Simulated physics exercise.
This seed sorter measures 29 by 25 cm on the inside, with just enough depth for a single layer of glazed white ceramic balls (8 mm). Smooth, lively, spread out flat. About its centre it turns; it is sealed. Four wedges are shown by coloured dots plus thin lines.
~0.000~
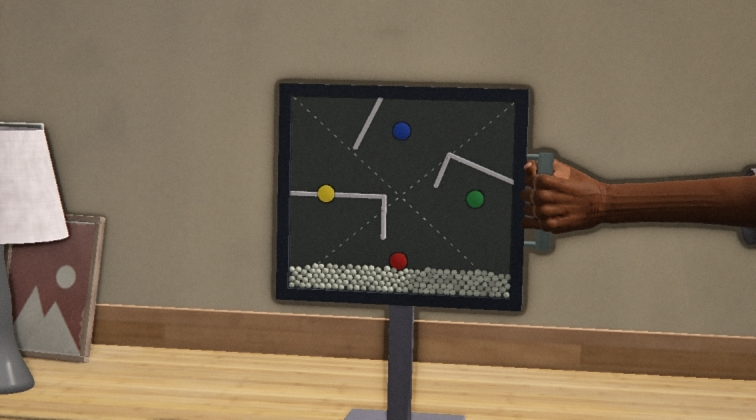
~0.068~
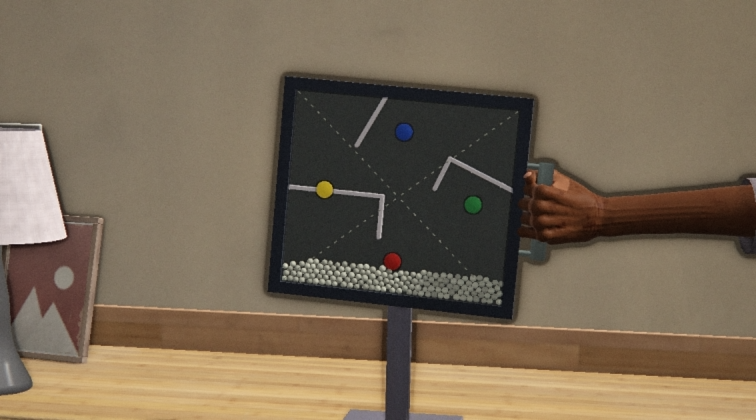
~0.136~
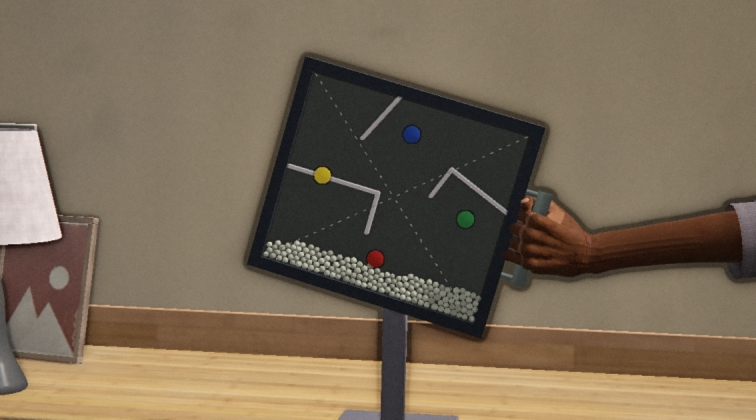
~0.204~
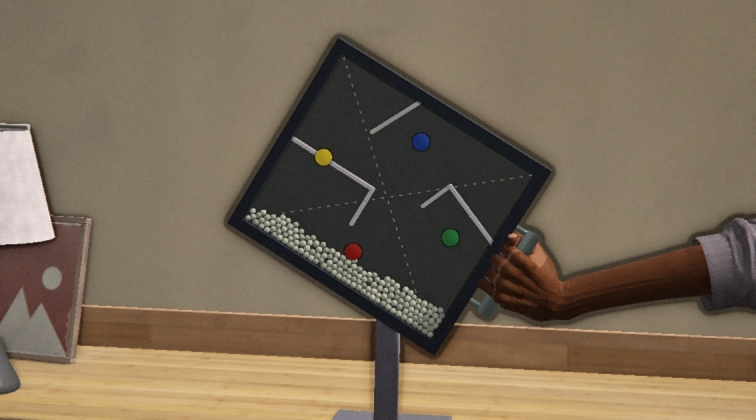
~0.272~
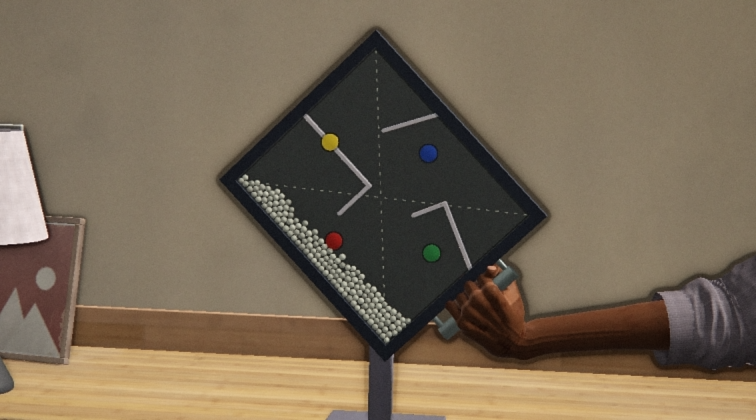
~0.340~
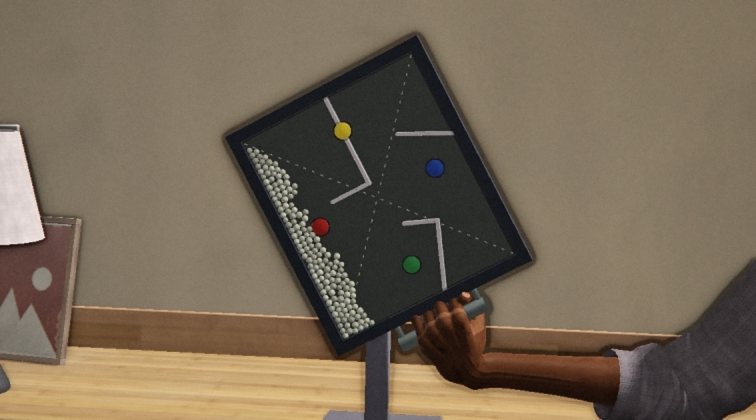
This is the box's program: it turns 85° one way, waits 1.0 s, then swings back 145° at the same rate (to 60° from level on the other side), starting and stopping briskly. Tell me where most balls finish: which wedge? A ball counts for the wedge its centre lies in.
Most balls finish in the wedge marked yellow.
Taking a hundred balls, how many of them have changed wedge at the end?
Estimate: Roughly 60 %.
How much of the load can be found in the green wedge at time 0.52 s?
Share: Some 35 %.
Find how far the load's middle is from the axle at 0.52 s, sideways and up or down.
9 cm left, 8 cm below.
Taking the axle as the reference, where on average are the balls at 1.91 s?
Offset: Approx. 10 cm right, 9 cm below.
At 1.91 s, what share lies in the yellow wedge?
0 %.
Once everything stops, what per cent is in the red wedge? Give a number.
I'd put it at close to 40 in a hundred.
After 0.52 s, it stands 85° clockwise; the balls' middle is 9 cm left of and 8 cm below the centre; red 65 %, green 35 %.
After 1.91 s, it stands 12° clockwise; the balls' middle is 10 cm right of and 9 cm below the centre; red 30 %, green 70 %.
After 2.30 s, it stands 60° anticlockwise; the balls' middle is 6 cm right of and 9 cm below the centre; red 75 %, yellow 25 %.
Settled by 3.2 s, it stands 60° anticlockwise; red 40 %, blue 0 %, green 0 %, yellow 60 %.
